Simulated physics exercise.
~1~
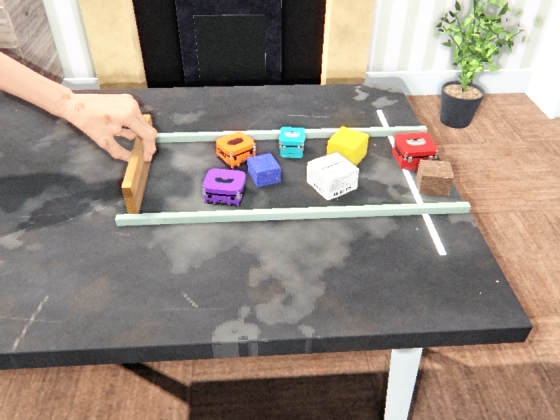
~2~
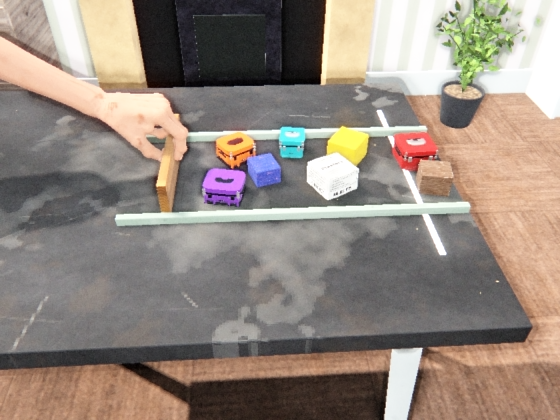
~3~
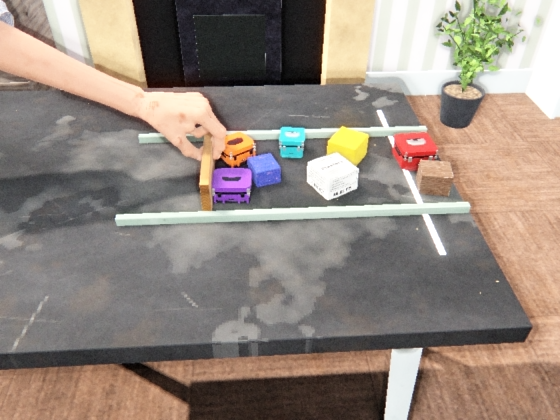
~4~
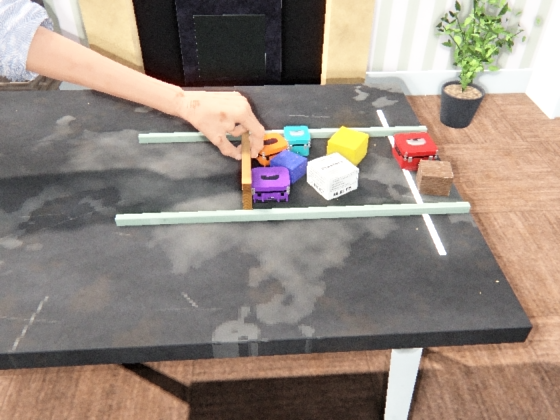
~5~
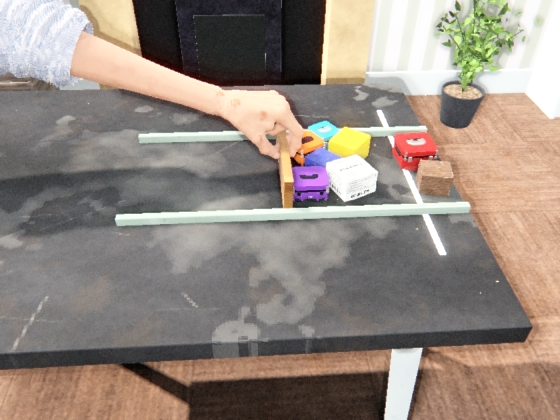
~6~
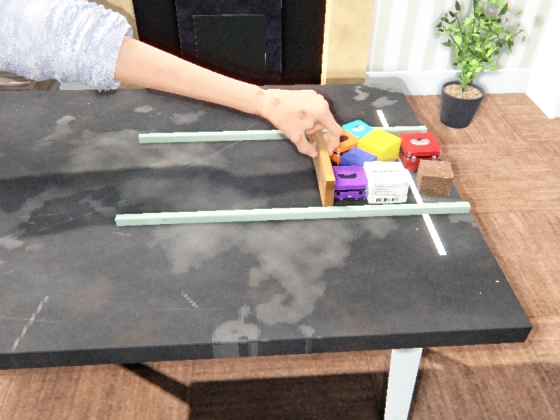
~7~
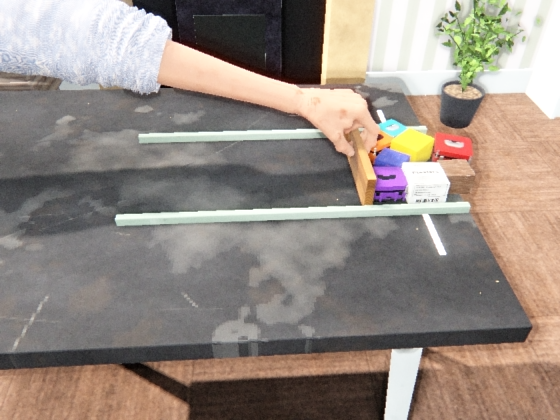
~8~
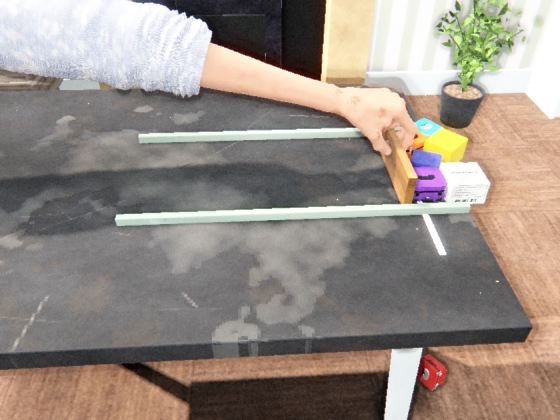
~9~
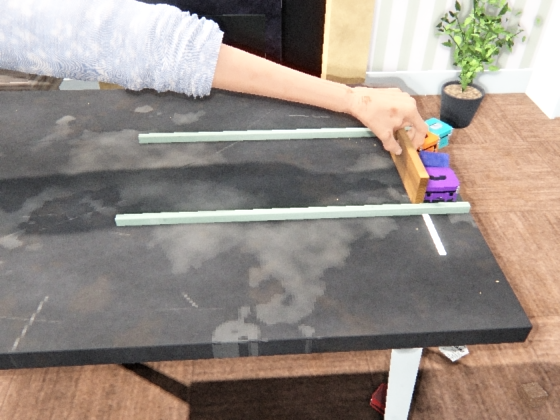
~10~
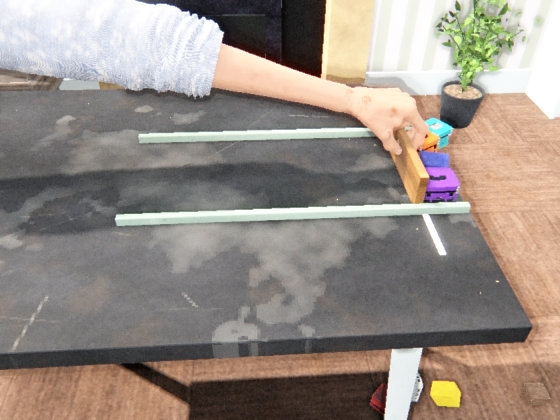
On a dark table, a hand pushes a board right, sending four of eight objects off the edge.
